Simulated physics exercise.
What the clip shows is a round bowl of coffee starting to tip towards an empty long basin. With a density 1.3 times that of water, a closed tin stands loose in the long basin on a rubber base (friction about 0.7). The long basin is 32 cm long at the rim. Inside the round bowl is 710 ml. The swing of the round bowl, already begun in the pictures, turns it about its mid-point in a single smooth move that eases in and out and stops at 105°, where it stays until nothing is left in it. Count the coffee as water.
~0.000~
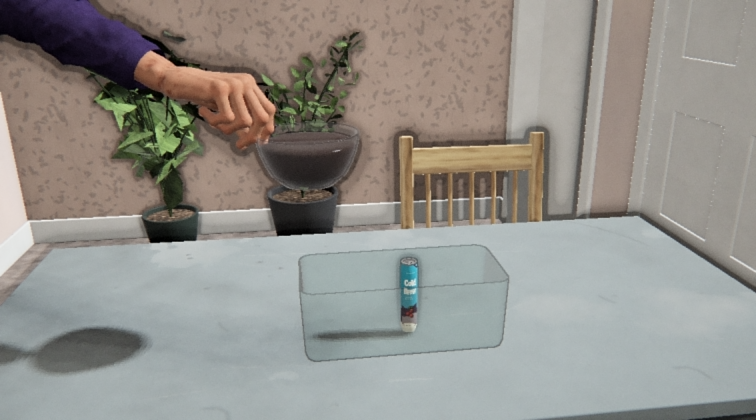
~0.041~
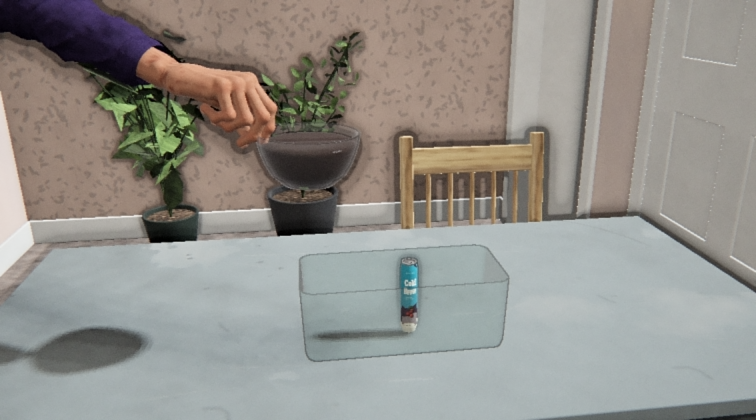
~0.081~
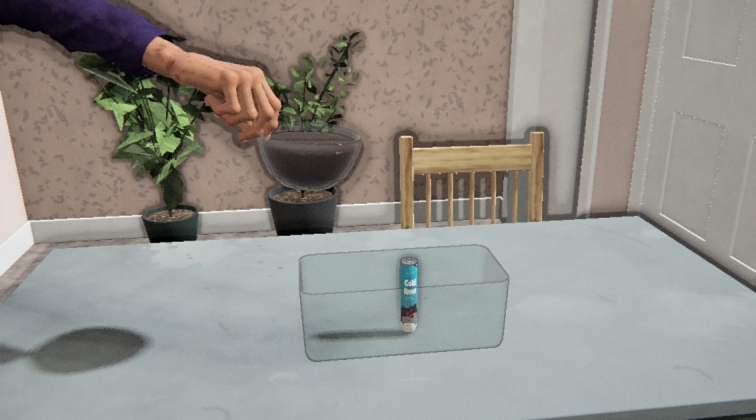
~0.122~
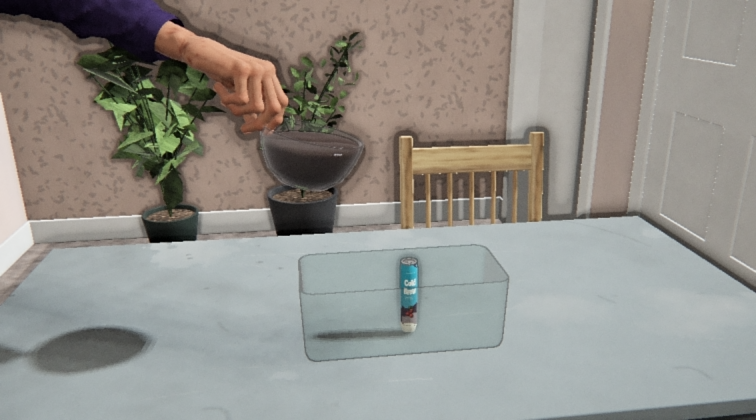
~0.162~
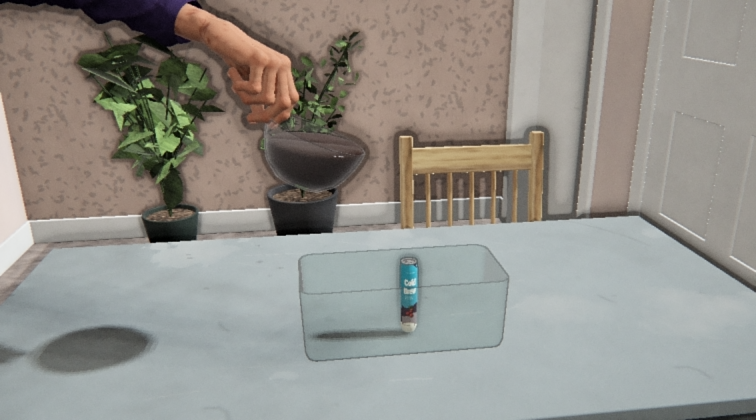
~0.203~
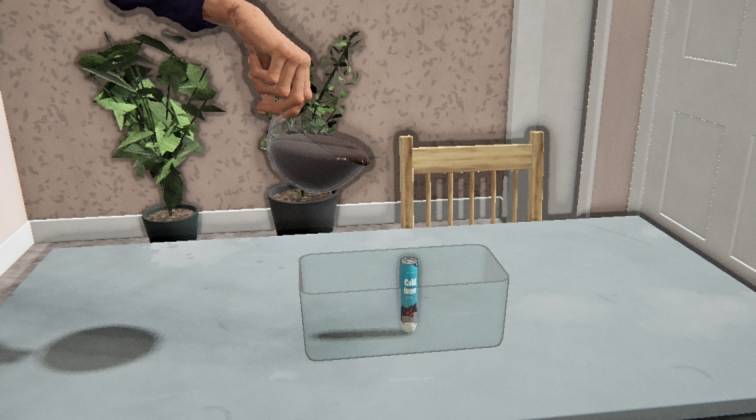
Round bowl of dark coffee tilting rightward as a purple-sleeved hand moves right, above a long clear basin holding a blue tin.
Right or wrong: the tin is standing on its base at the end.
Wrong, it is lying on its side.
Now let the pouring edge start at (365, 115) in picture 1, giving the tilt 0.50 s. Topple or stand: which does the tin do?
Result: Tin tipped over.
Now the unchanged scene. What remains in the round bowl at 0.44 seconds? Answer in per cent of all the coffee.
Remaining: Near 12 % of the total.
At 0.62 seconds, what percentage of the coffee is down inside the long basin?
Roughly 94 percent of it.
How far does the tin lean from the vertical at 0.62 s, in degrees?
The tilt is near 5°.
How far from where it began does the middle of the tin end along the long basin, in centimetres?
8.0 cm.
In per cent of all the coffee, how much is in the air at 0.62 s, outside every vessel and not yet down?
Estimate: About 6 in a hundred.
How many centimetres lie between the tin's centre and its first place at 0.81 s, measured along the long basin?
Close to 3 cm.
After 0.44 s the tilt is 101° and 12 per cent is still to pour; the tin stands where it began.
After 0.62 s the tilt is 105° and 0 per cent is still to pour; the tin stands 2 cm from where it began.
After 0.81 s the tilt is 105° and 0 per cent is still to pour; the tin leans 19°.
After 1.01 s the tilt is 105° and 0 per cent is still to pour; the tin lies on its side.
In the end the tin lies on its side.
